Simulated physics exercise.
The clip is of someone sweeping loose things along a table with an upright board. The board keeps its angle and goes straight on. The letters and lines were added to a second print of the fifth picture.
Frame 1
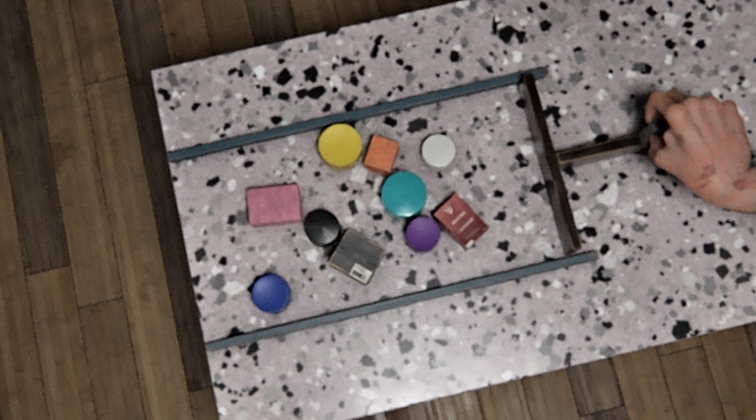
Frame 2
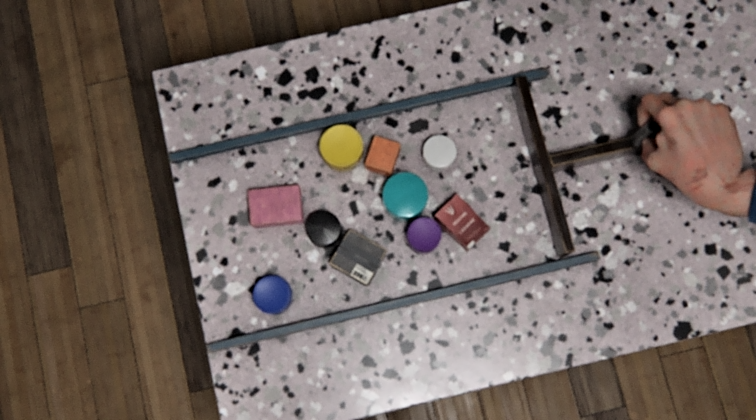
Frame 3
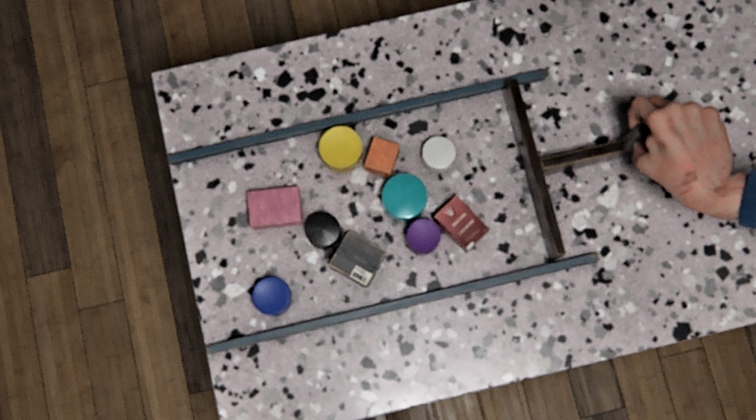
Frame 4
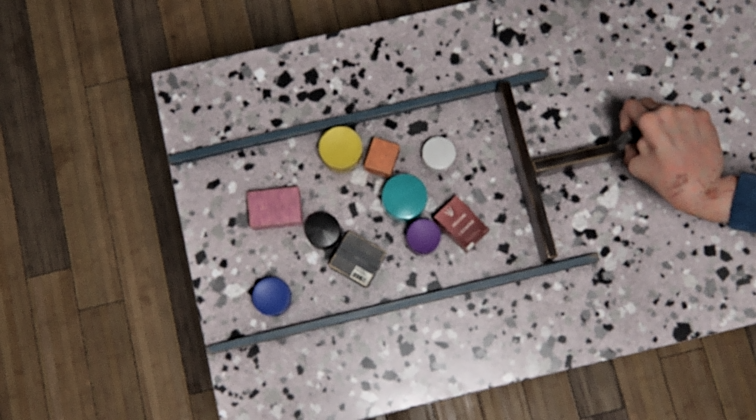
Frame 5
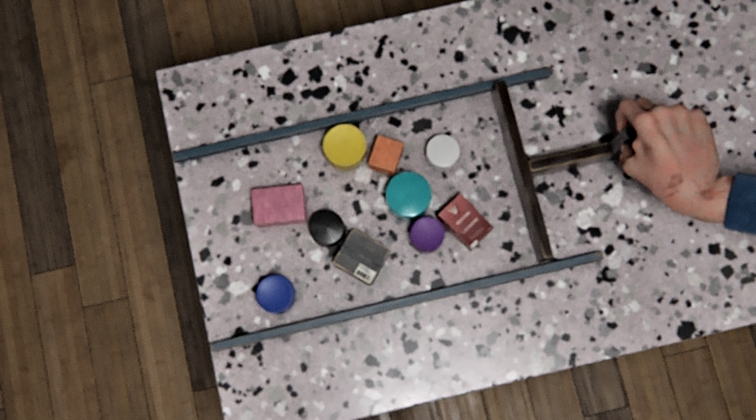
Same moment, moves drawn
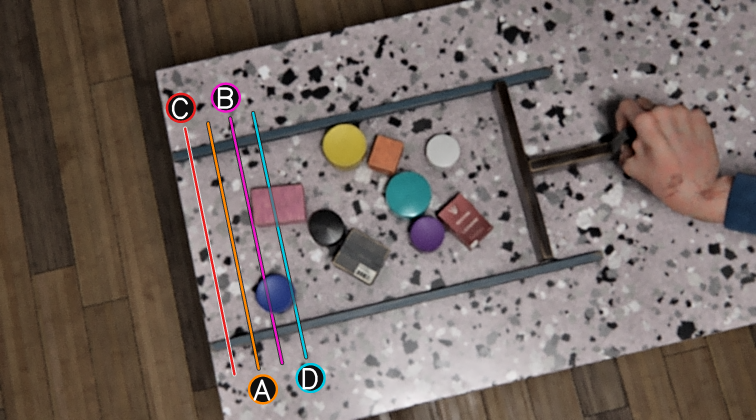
On a speckled tabletop between two parallel rails, a hand at the right moves an upright board a short way left by its handle, while the colourful tubs, jars, pots and blocks to its left stay essentially still.
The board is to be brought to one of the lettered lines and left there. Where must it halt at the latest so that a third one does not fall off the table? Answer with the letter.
It can go as far as D.
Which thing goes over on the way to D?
The blue tub.
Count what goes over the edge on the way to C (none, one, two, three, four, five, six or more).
By then, six or more.
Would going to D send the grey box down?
No.
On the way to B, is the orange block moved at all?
By then, yes.
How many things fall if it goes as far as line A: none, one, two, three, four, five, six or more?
By then, six or more.
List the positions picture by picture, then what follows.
Black tin (323, 229); blue tub (273, 295); turquoise pot (404, 196), in the first picture.
Board (546, 162); purple jar (423, 236), in the second picture.
Board (536, 166); yellow tub (341, 150), in the third picture.
Board (528, 168); white pot (439, 155), in the fourth picture.
Board (524, 168); pink block (279, 207); black tin (327, 229); blue tub (277, 295), in the fifth picture.
On the marked copy, A at (233, 243); B at (255, 237); C at (209, 248); D at (279, 232).
Following D. Soon after the start, board (436, 188); yellow tub (339, 148); orange block (374, 155).
Later, board (349, 209); blue tub (238, 312); pink block (252, 208).
In the end, board (279, 225); blue tub over the edge; pink block (185, 220); one fallen.
As for the rest, A drops six; B drops four; C drops eight.
